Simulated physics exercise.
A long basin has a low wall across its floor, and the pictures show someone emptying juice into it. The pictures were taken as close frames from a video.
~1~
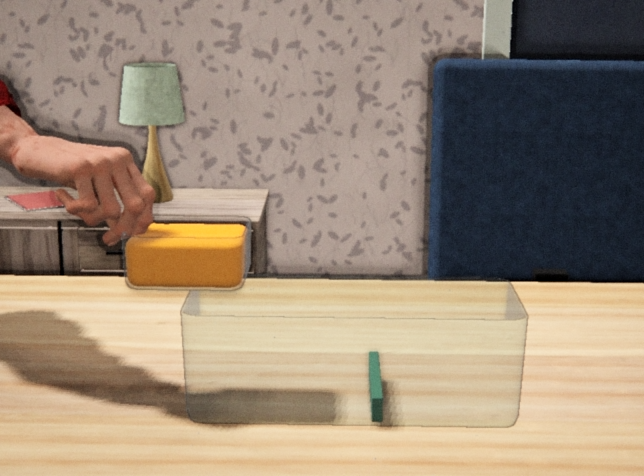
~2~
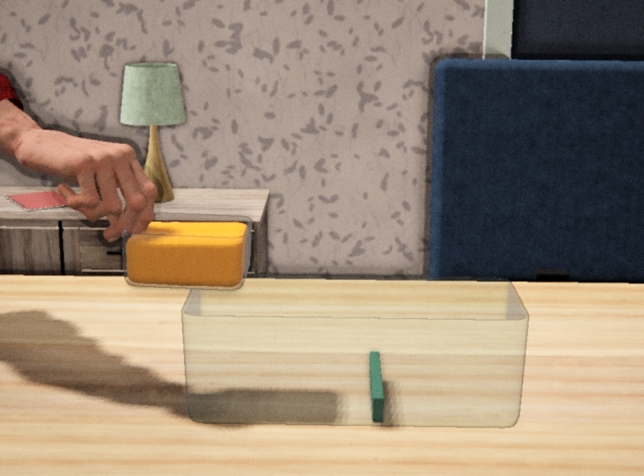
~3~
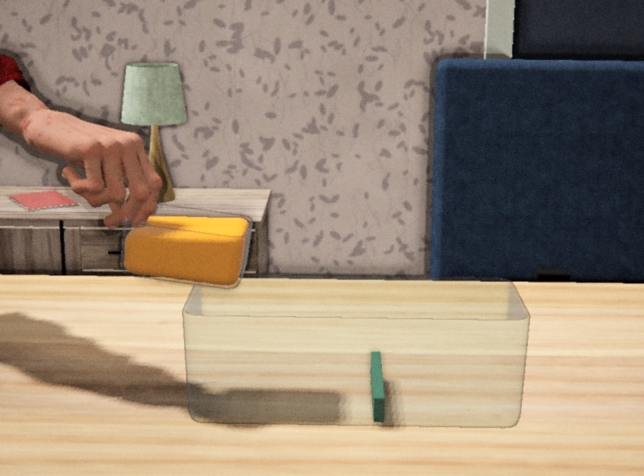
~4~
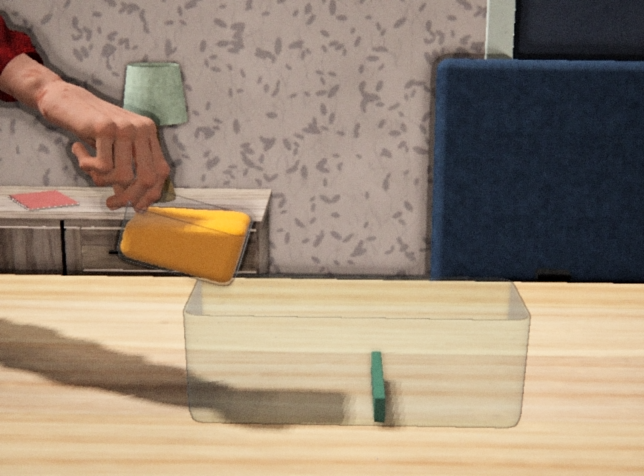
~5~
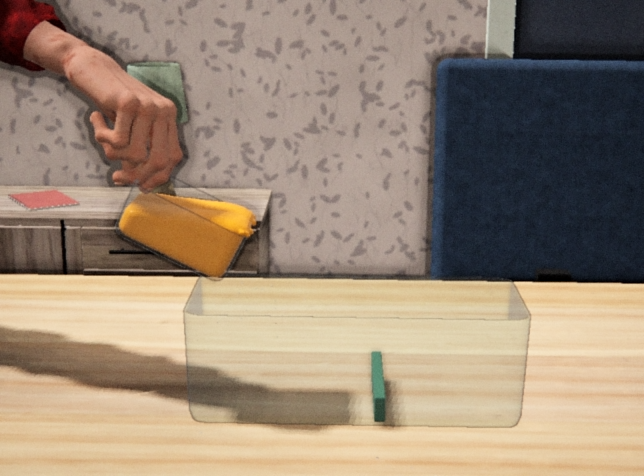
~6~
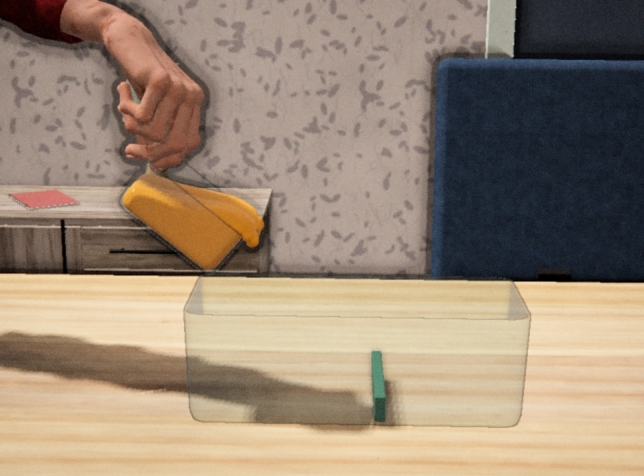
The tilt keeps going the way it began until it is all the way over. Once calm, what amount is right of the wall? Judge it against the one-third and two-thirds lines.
Most likely the right of the wall will hold too little for one third.
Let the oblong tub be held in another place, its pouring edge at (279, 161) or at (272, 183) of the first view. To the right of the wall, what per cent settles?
In order, roughly 50 percent and 50 percent.
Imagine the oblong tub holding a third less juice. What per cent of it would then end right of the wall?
The share comes to some 10 parts in a hundred.
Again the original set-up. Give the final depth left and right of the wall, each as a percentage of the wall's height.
The left side ends up close to 50, the right side close to 20.
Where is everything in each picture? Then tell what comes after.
The first picture shows tilt 0°; pouring edge (247, 229); surface from (132, 233) to (246, 234); the long basin's rim runs from (189, 295) to (518, 300); the wall's top is at (376, 375).
The second picture shows tilt 2°; pouring edge (248, 229); surface from (133, 231) to (247, 232).
The third picture shows tilt 7°; pouring edge (249, 229); surface from (133, 227) to (248, 227).
The fourth picture shows tilt 15°; pouring edge (249, 229); surface from (133, 217) to (249, 223); 1 per cent is over the edge.
The fifth picture shows tilt 26°; pouring edge (248, 229); surface from (133, 200) to (249, 219); 4 per cent is over the edge.
The sixth picture shows tilt 39°; pouring edge (248, 228); surface from (132, 181) to (233, 206); 8 per cent is over the edge.
A moment on, the oblong tub is tipped right over and 20 per cent is still to pour, 27 is left of the wall and 0 right of it.
Next, the oblong tub is tipped right over and 2 per cent is still to pour, 74 is left of the wall and 14 right of it.
Then the oblong tub is tipped right over and 0 per cent is still to pour, 75 is left of the wall and 16 right of it.
Later the oblong tub is tipped right over and 0 per cent is still to pour, 78 is left of the wall and 18 right of it.
In the end 76 per cent lies left of the wall, 20 right of it and 4 outside.
